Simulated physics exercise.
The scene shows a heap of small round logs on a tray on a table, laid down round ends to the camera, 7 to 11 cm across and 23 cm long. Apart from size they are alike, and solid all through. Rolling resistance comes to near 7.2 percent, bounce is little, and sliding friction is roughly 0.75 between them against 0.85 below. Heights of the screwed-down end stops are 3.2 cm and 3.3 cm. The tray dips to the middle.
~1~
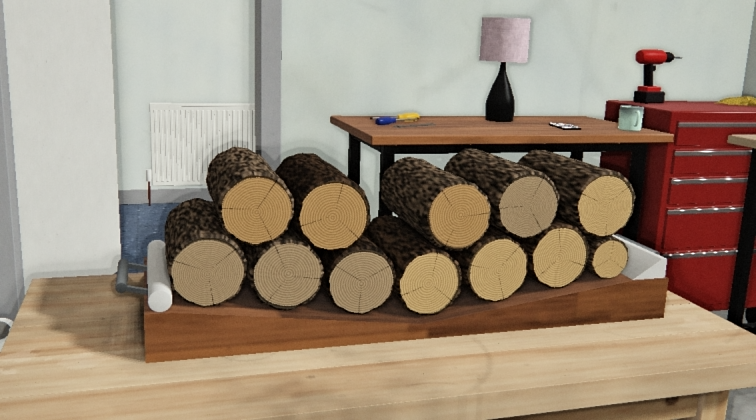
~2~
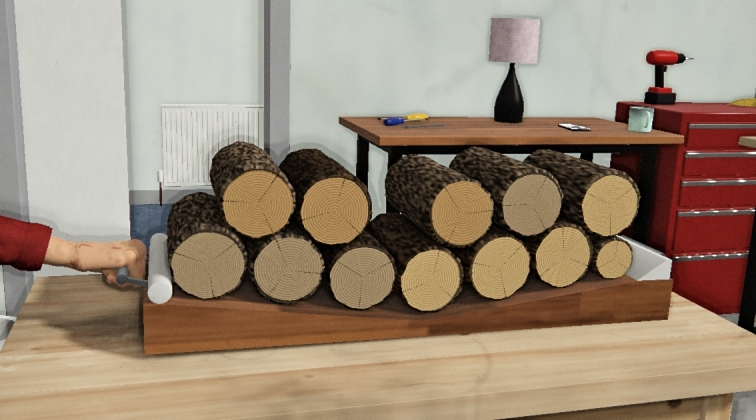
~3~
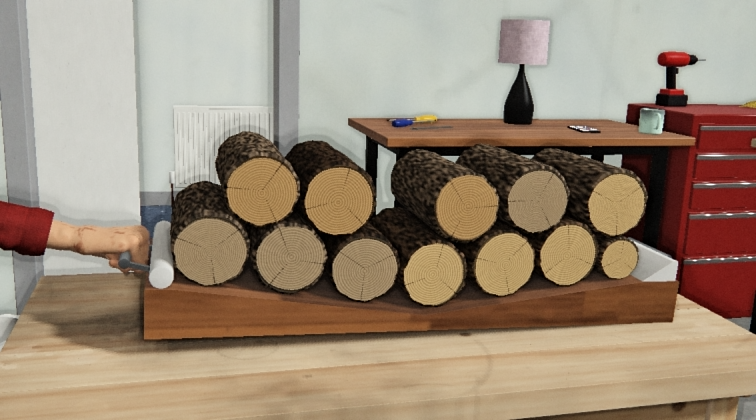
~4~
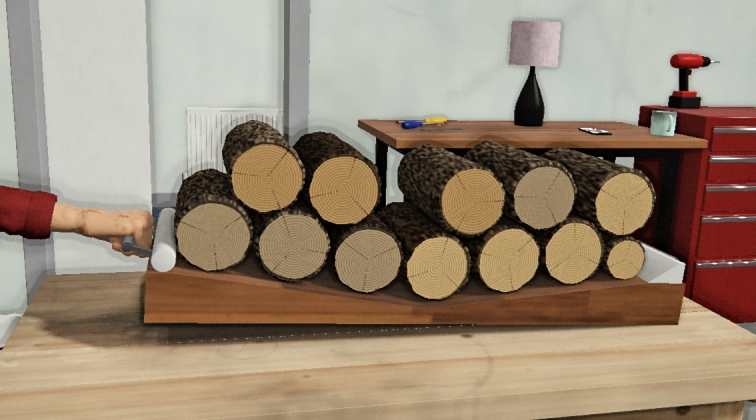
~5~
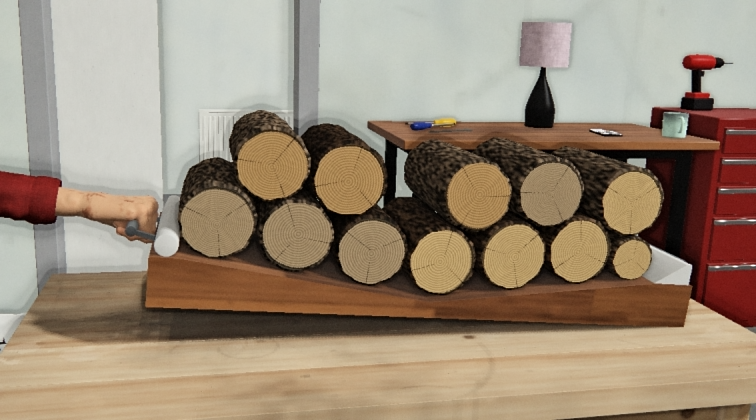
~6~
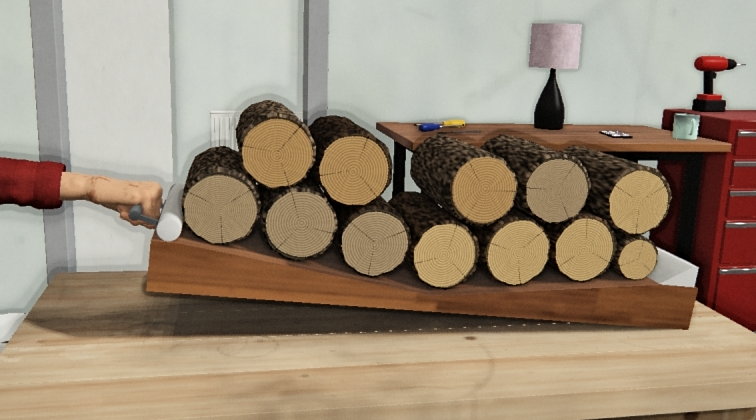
A hand in a red sleeve reaches in from the left, grips the end of a wooden tray stacked with short round logs, and slowly raises that end slightly off the table, while the logs keep their places in the pile.
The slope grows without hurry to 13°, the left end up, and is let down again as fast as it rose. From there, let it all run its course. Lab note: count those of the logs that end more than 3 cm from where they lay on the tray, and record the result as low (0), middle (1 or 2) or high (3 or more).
Recorded: Middle.
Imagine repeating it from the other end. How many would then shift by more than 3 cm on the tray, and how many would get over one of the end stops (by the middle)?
In that case the tally is 0 shifting and 0 getting out.
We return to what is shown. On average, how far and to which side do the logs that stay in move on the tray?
They end up about 1 cm further right on average.
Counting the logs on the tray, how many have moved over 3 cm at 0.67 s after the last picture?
The tally stands at 0 by that time.
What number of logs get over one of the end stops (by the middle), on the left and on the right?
Left 0, right 1.
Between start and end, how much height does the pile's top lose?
Roughly 0 cm.
Another 0.67 s on from the last picture, left end up 12°; 0 now displaced over 3 cm; the one last seen at (640, 202) 2.1 cm right (moves measured on the tray).
Another 1.26 s on from the last picture, left end up 5°; 1 now displaced over 3 cm; 1 over the right wedge; the one last seen at (640, 202) fallen off to the right.
Another 1.68 s on from the last picture, tray level; 1 now displaced over 3 cm; 1 over the right wedge; the one last seen at (640, 202) fallen off to the right.
At rest 2.0 s after the last picture, 1 moved over 3 cm; 1 over the right wedge; the one last seen at (640, 202) fallen off to the right; top of the pile 23 cm high, from 23 cm.
